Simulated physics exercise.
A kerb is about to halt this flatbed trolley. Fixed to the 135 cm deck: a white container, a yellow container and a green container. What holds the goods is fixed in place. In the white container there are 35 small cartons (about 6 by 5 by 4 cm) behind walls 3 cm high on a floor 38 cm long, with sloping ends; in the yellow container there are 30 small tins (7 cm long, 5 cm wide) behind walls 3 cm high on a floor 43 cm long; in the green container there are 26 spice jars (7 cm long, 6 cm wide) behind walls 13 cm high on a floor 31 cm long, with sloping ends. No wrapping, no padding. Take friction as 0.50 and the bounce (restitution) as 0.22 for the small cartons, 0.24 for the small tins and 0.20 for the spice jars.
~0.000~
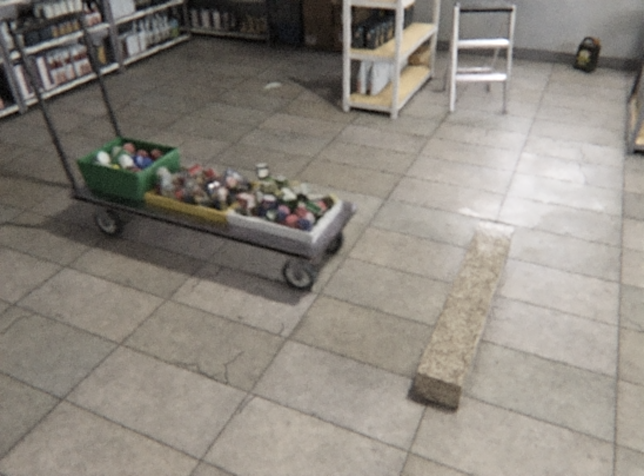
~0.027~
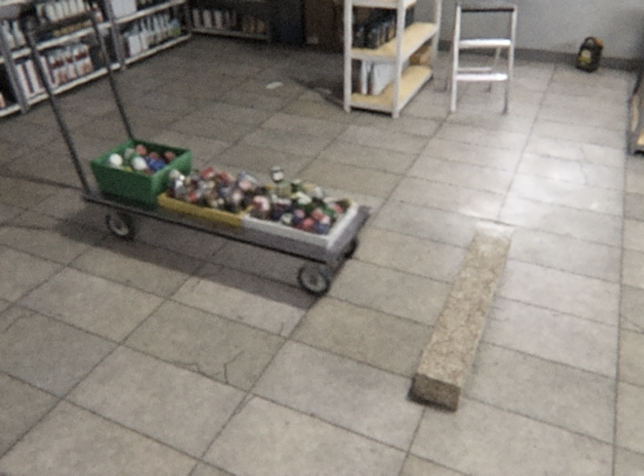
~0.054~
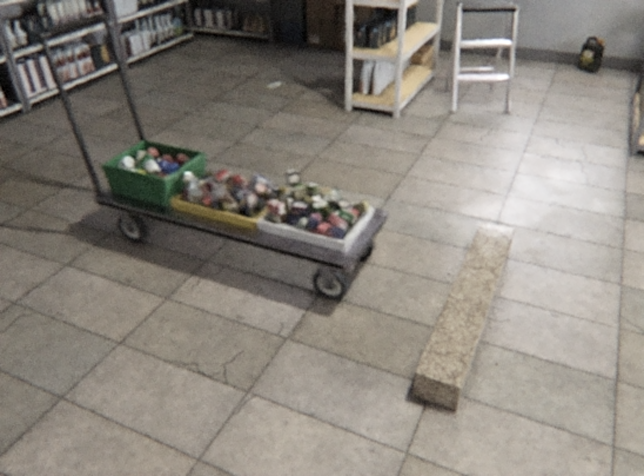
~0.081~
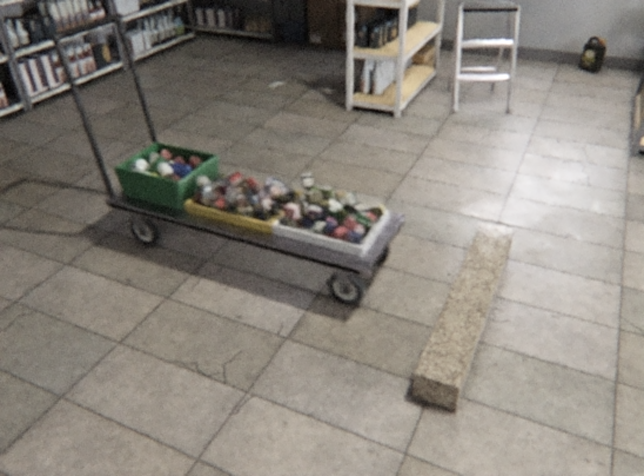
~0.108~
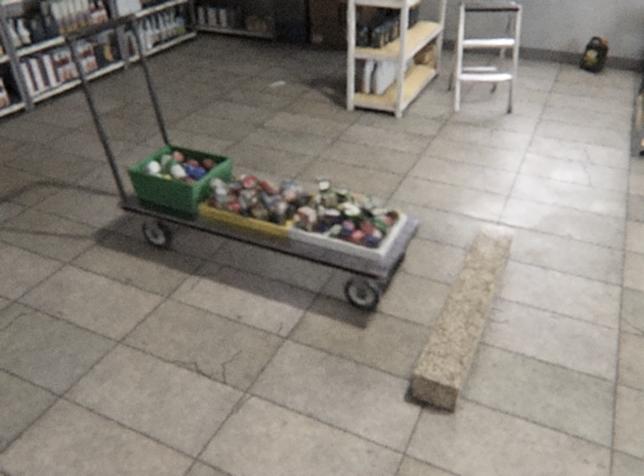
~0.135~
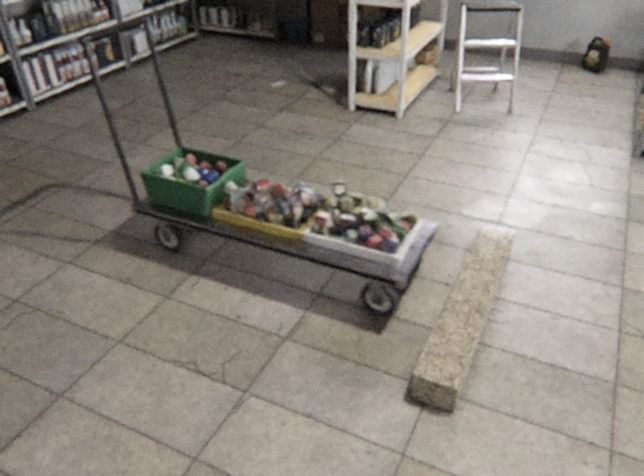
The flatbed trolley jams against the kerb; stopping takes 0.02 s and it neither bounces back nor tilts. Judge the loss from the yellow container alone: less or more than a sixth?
The yellow container loses more than one in six of its small tins.
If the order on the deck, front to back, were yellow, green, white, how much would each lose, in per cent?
In that case white container 20, yellow container 50, green container 10 per cent.
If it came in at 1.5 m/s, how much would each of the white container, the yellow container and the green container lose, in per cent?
In that case white container 30, yellow container 20, green container 0 per cent.
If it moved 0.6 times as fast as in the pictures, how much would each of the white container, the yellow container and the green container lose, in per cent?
Then white container 30, yellow container 20, green container 0 per cent.
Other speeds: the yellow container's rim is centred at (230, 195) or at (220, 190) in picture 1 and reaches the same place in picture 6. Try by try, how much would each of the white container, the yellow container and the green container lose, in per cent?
White container 30 then 40, yellow container 20 then 40, green container 0 then 0 per cent.
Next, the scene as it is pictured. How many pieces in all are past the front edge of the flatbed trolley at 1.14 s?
Roughly 16.
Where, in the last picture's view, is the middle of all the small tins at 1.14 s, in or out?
At about (346, 223).
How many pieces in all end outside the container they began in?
About 30.
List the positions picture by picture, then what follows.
In the first picture (each is followed by its nearest rim corner in this view; the camera moves round a little), yellow container, (224, 213); white container, (311, 234); 56 cm short of the stop; none out.
In the second picture, yellow container, (239, 216); white container, (327, 238); 48 cm short of the stop.
In the third picture, yellow container, (253, 220); white container, (344, 242); 41 cm short of the stop.
In the fourth picture, yellow container, (269, 224); white container, (361, 247); 33 cm short of the stop.
In the fifth picture, yellow container, (284, 228); white container, (379, 251); 26 cm short of the stop.
In the sixth picture, yellow container, (300, 232); white container, (397, 256); 18 cm short of the stop; none out.
After 0.19 s, impact.
After 0.29 s, white container 28 in, 7 out, yellow container 25 in, 5 out and green container 26 in, 0 out.
After 0.41 s, white container 22 in, 13 out, yellow container 19 in, 11 out and green container 24 in, 2 out.
After 0.64 s, white container 21 in, 14 out, yellow container 17 in, 13 out and green container 24 in, 2 out.
Outcome (at 1.14 s), white container 21 in, 14 out, yellow container 17 in, 13 out and green container 24 in, 2 out. Asked share, 13 of 30, 43 per cent.
